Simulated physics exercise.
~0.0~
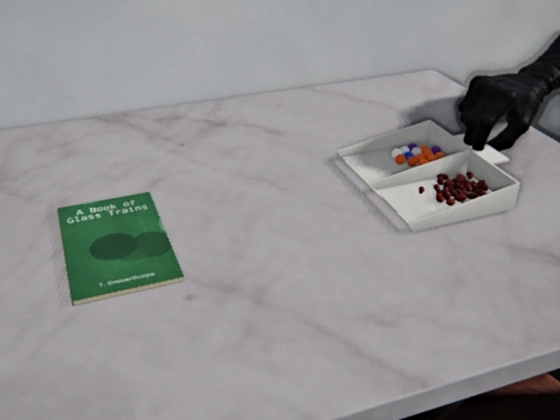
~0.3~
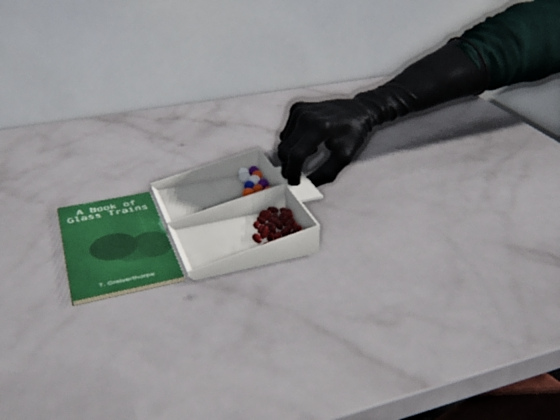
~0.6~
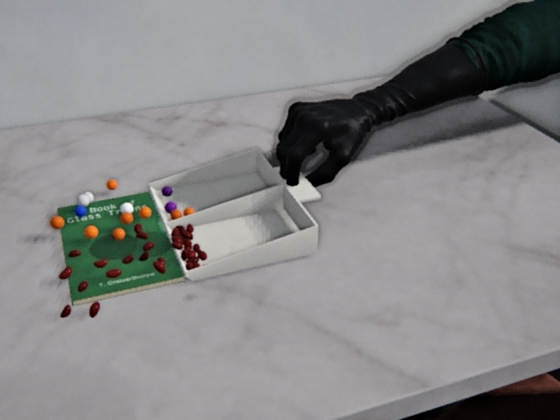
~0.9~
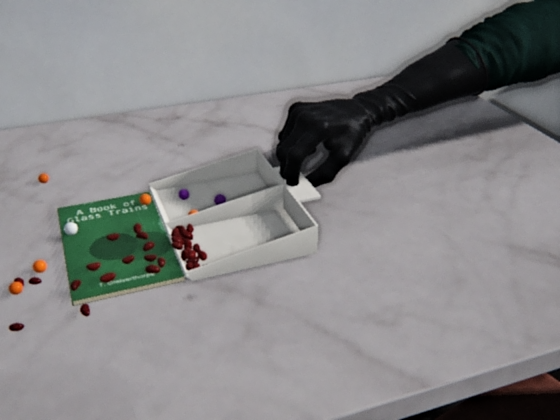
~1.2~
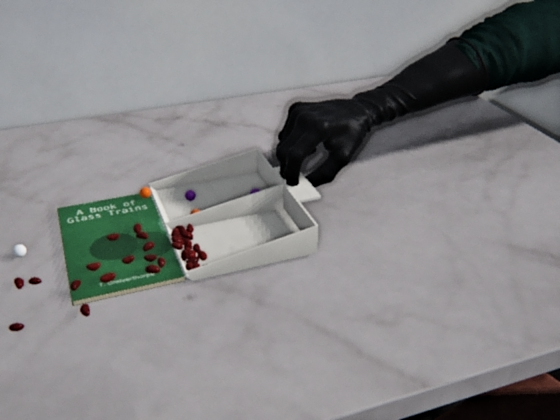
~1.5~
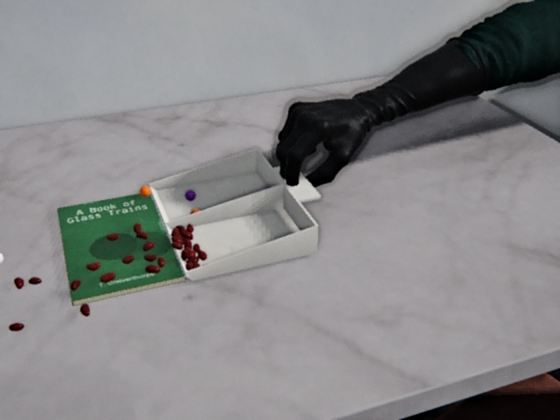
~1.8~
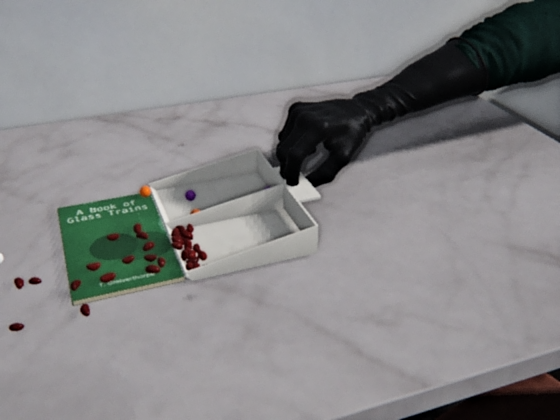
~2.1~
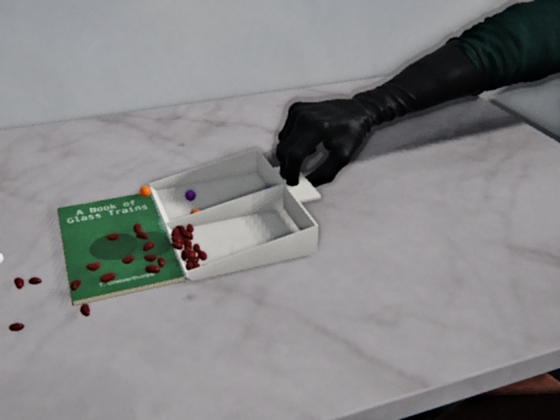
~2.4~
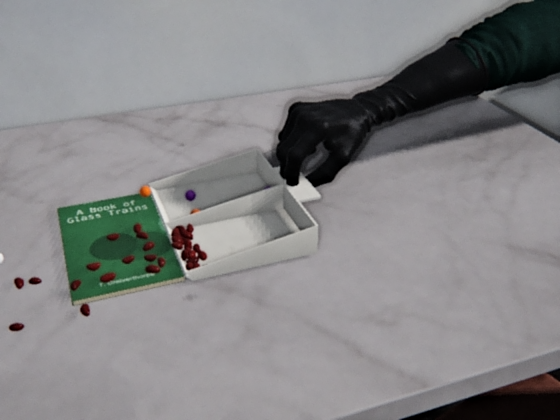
At first, a black-gloved hand holds a white, two-part tray at the right of a marble table, with colorful balls in the farther section and dark red beans in the nearer one. The hand slides the tray left until it stops against a green book, which stays put. The loose contents surge forward, and balls and beans spill over the cover. Several balls roll away to the left, while the beans settle on and beyond the book. Finally, the hand still grips the motionless tray, with a bunch of beans and a purple ball left inside.
